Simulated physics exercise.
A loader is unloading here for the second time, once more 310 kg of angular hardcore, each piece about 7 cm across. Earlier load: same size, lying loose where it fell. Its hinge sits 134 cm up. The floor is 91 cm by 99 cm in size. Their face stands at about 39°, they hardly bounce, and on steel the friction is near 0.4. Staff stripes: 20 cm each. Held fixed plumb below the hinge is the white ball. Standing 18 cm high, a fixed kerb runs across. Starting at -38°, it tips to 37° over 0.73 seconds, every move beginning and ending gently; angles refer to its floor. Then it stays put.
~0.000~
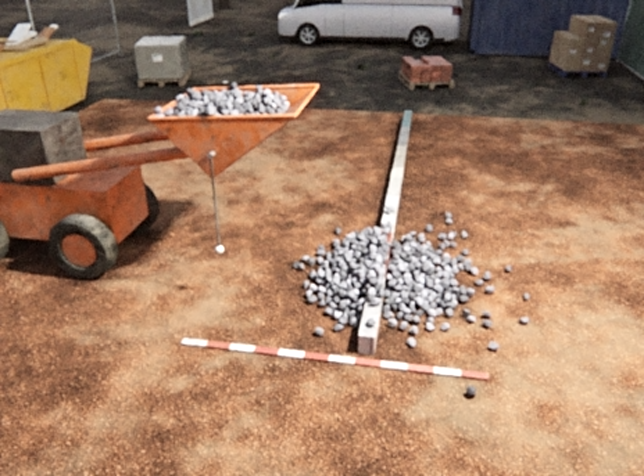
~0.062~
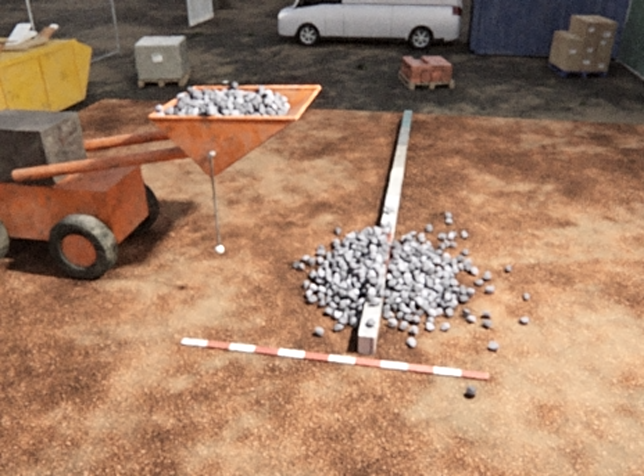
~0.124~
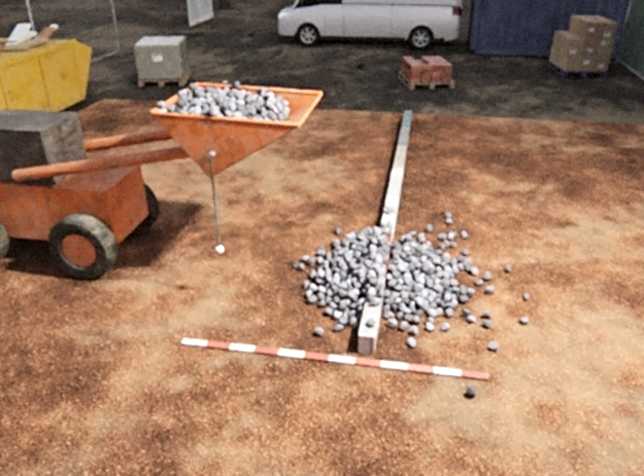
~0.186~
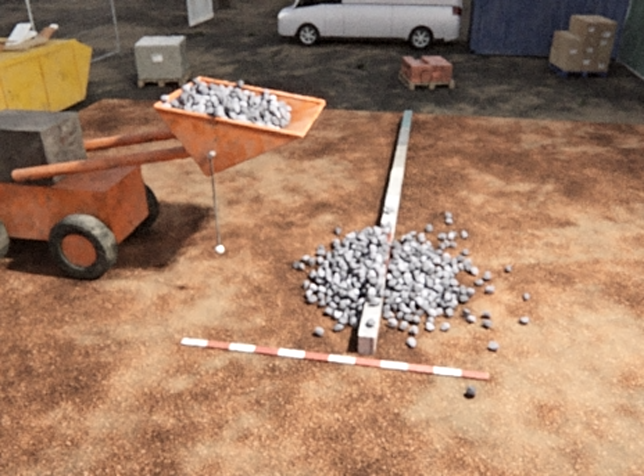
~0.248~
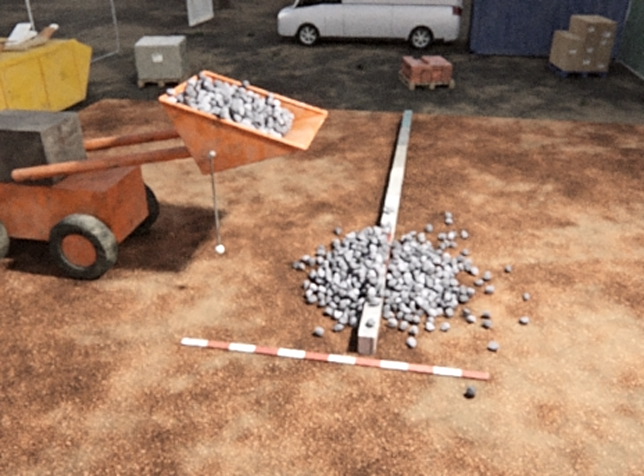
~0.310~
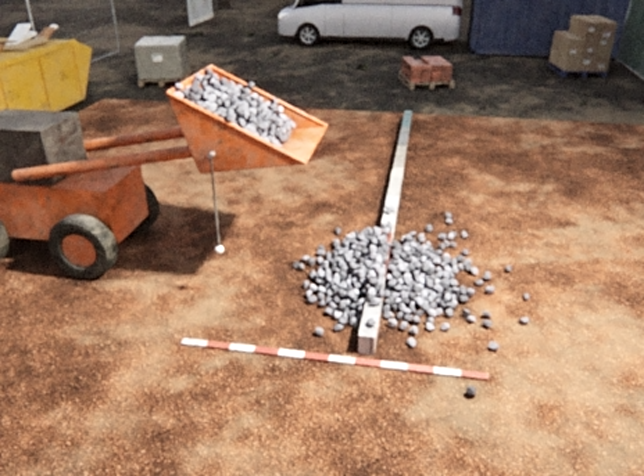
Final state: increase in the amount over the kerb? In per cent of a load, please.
About 0 %.
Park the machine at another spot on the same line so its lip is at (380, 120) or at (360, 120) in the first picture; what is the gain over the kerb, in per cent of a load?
Near 90 in a hundred first, near 65 in a hundred second.
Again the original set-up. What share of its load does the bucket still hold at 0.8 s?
Around 85 in a hundred.
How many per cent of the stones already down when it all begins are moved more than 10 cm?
Close to 0 in a hundred of them.
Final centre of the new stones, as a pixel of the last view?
The middle ends up near (328, 261).
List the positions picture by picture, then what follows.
The bucket is at -38°, its lip at (295, 116); the top of the load is at (239, 94). The earlier load is highest near (376, 255), 28 cm above ground level, 55 % on this side of the kerb, 45 % over the kerb, in the first frame.
Lip at (296, 119), floor tilted -36°, highest stones at (232, 95); the stones move at 0.2 m/s on average, in the second frame.
The bucket is at -32°, its lip at (299, 125); the top of the load is at (211, 92); the stones move at 0.4 m/s on average, in the third frame.
The bucket is at -26°, its lip at (302, 136); the top of the load is at (203, 89); the stones move at 0.5 m/s on average, in the fourth frame.
The bucket is at -18°, its lip at (305, 149); the top of the load is at (204, 83); the stones move at 0.6 m/s on average, in the fifth frame.
The bucket is at -9°, its lip at (306, 163); the top of the load is at (208, 79); the stones move at 0.7 m/s on average, in the sixth frame.
After 0.6 s the floor is at 26°; in per cent of one load, 100 in the bucket, 55 on this side of the kerb, 45 over the kerb; the foremost stones are at (500, 303).
After 0.8 s the floor is at 37°; in per cent of one load, 87 in the bucket, 68 on this side of the kerb, 45 over the kerb; the foremost stones are at (500, 303).
After 1.2 s the floor is at 37°; in per cent of one load, 35 in the bucket, 120 on this side of the kerb, 45 over the kerb; the foremost stones are at (500, 303).
After 3.7 s the floor is at 37°; in per cent of one load, 0 in the bucket, 154 on this side of the kerb, 46 over the kerb; the foremost stones are at (500, 303). Net gain over the kerb, 0.
